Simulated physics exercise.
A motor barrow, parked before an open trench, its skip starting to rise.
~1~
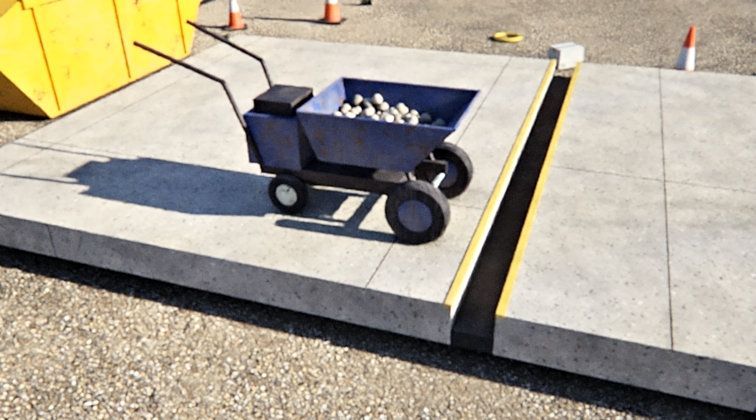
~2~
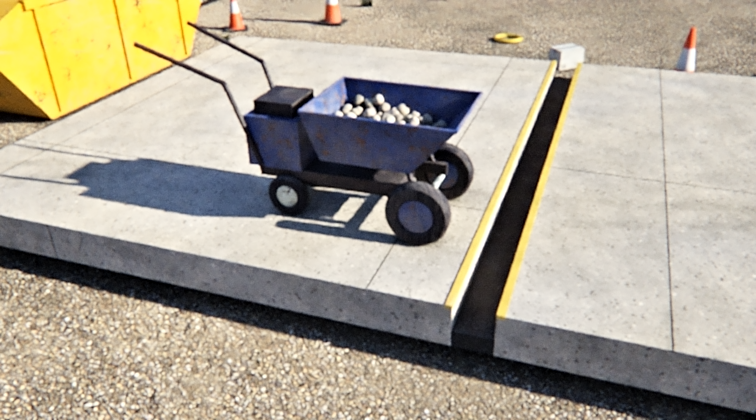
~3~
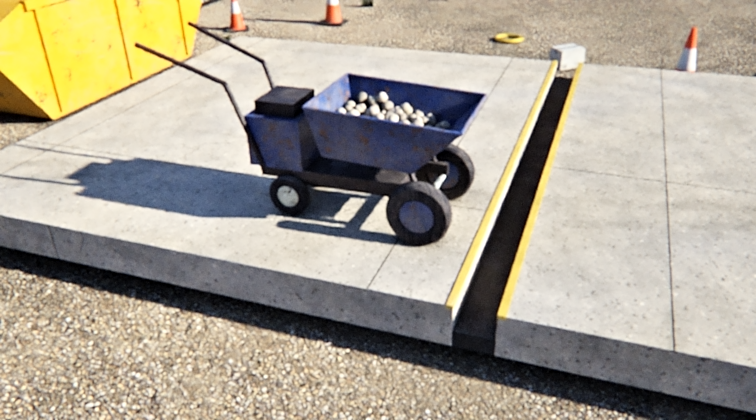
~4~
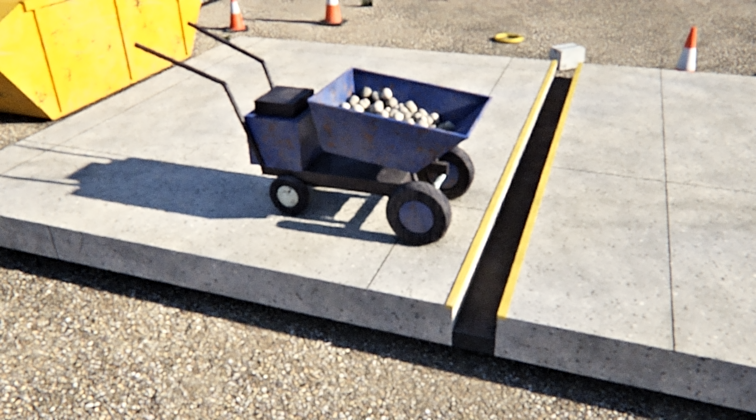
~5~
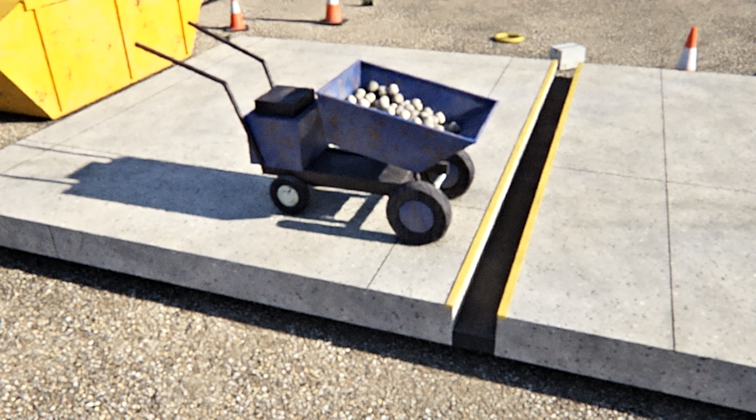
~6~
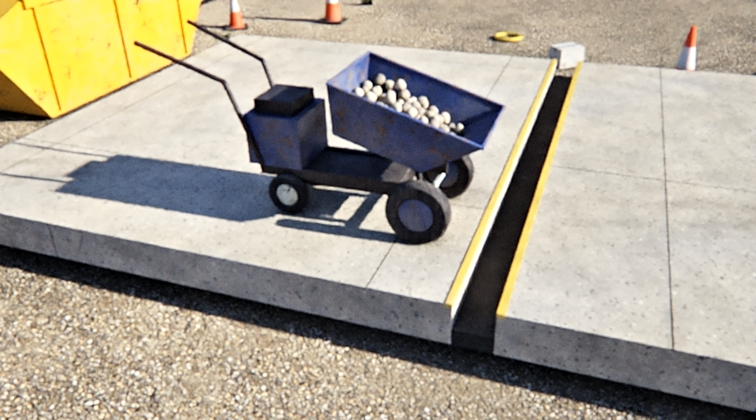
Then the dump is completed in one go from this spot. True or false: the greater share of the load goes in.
False.
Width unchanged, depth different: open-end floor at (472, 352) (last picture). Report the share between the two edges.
Estimate: Approx. 10 %.
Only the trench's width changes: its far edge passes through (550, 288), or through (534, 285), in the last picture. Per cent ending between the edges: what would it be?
Roughly 70 percent first and 40 percent second.
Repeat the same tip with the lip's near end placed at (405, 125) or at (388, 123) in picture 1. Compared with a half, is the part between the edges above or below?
Well, parked at the first spot it'd be past the halfway mark, and at the second it'd be past the halfway mark.
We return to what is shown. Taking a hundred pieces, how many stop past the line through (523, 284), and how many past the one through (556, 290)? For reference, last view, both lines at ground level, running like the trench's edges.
Around 70 per cent for the first, around 40 per cent for the second.
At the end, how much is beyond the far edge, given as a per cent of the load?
About 85 %.
Just after the last frame, skip tipped steeply; every one in the skip.
A moment on, skip tipped steeply; almost all in the skip; about a tenth beyond it; just a few falling.
Further on, skip tipped right over; roughly a quarter in the skip; just a few in or heaped over the trench; the larger part beyond it.
When it is over, skip tipped right over; about a tenth in the skip; about a tenth in or heaped over the trench; the larger part beyond it.
